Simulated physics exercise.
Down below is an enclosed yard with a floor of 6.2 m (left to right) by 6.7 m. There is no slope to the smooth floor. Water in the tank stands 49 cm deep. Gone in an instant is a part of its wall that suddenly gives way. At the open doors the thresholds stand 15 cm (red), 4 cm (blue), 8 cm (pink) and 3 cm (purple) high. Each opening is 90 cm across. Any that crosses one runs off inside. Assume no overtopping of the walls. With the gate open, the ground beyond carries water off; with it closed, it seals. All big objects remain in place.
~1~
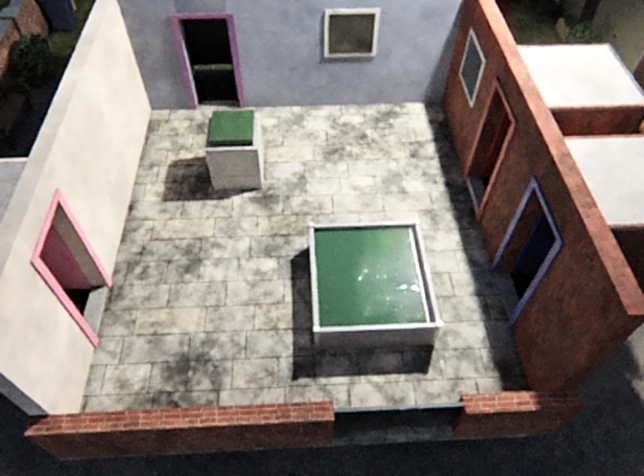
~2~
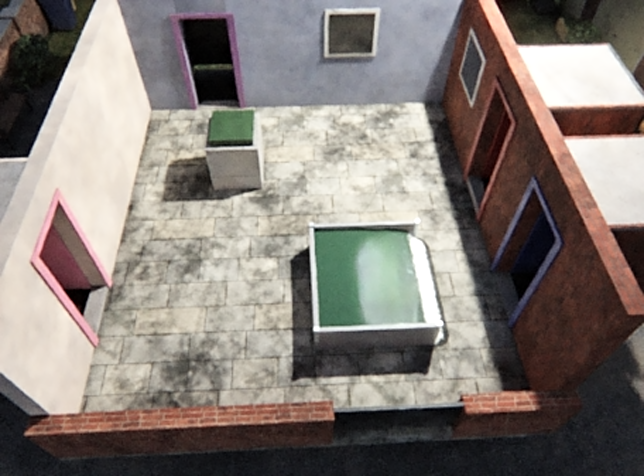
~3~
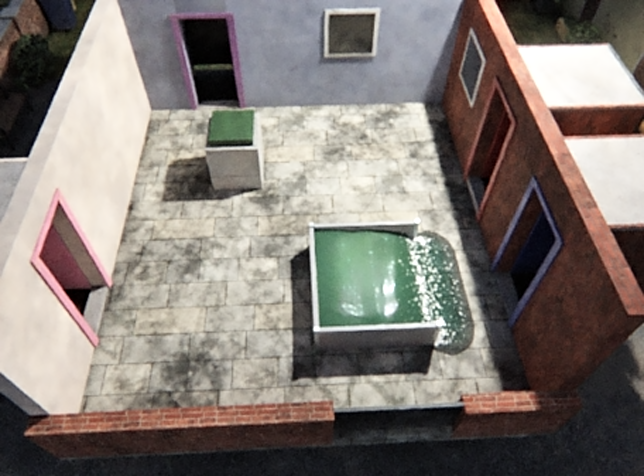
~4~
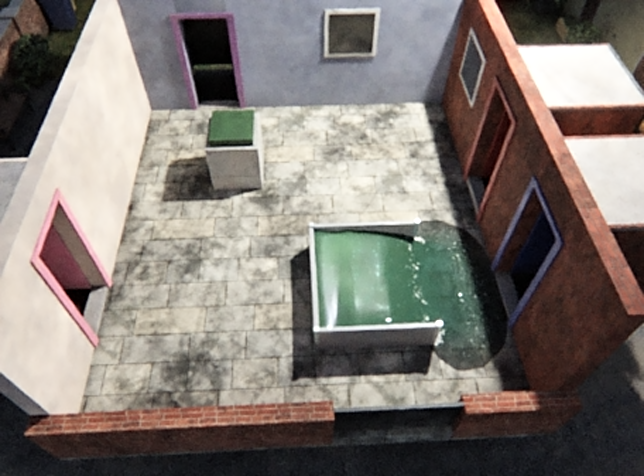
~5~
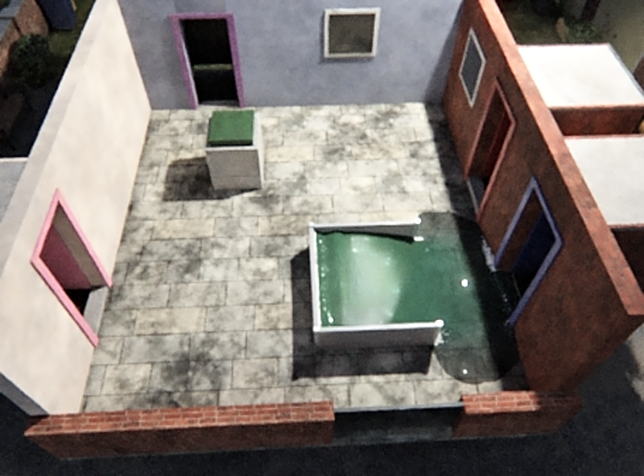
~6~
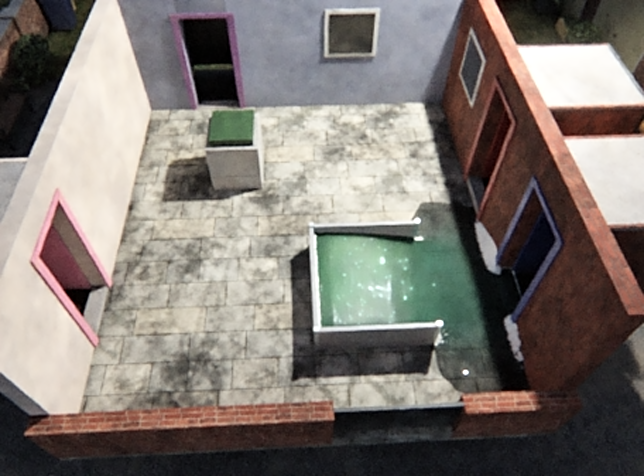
Green water sits still in a white-walled tank in a paved, walled yard, near a smaller green-topped block. The tank's right side vanishes, and the water pours out in a foaming sheet, spreading across the paving to the right until it meets the brick wall beside the blue-framed doorway.
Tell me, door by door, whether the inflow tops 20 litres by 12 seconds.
At the red door it falls short; at the blue door it tops it; at the pink door it falls short; at the purple door it falls short.
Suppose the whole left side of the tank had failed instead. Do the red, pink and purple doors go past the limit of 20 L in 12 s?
Red: Within the limit; pink: Exceeding the limit; purple: Exceeding the limit.
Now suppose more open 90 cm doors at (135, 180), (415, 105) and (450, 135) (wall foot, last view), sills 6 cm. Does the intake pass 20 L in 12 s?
Well, the first is on the low side, the second is on the high side, and the third is on the low side.
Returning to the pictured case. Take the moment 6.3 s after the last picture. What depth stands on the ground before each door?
In centimetres - red: 3, blue: 5, pink: 4, purple: 2.
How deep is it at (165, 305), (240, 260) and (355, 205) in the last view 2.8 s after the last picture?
About 0, 0 and 0 cm.
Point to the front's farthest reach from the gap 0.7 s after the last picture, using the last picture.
Roughly at pixel (459, 168).
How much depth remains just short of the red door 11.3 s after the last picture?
It's some 2.0 centimetres deep.
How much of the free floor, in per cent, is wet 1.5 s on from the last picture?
Wet share: Near 20 percent.
Then, 0.7 s after the last picture water covers 10 % of the floor and is deepest (31 cm) near (489, 268); red door 11 cm at the sill, 0 L in, blue door 20 cm at the sill, 143 L in, pink door not reached, purple door not reached.
Then, 1.5 s after the last picture water covers 20 % of the floor and is deepest (24 cm) near (528, 397); red door 11 cm at the sill, 0 L in, blue door 22 cm at the sill, 287 L in, pink door not reached, purple door not reached.
Then, 2.8 s after the last picture water covers 35 % of the floor and is deepest (16 cm) near (528, 397); red door 7 cm at the sill, 0 L in, blue door 12 cm at the sill, 392 L in, pink door not reached, purple door not reached.
Then, 6.3 s after the last picture water covers 65 % of the floor and is deepest (8 cm) near (75, 433); red door 3 cm at the sill, 0 L in, blue door 5 cm at the sill, 436 L in, pink door 4 cm at the sill, 0 L in, purple door 2 cm at the sill, 0 L in.
Then, 11.3 s after the last picture water covers 95 % of the floor and is deepest (5 cm) near (211, 190); red door 2 cm at the sill, 0 L in, blue door 2 cm at the sill, 438 L in, pink door 3 cm at the sill, 0 L in, purple door 3 cm at the sill, 0 L in.
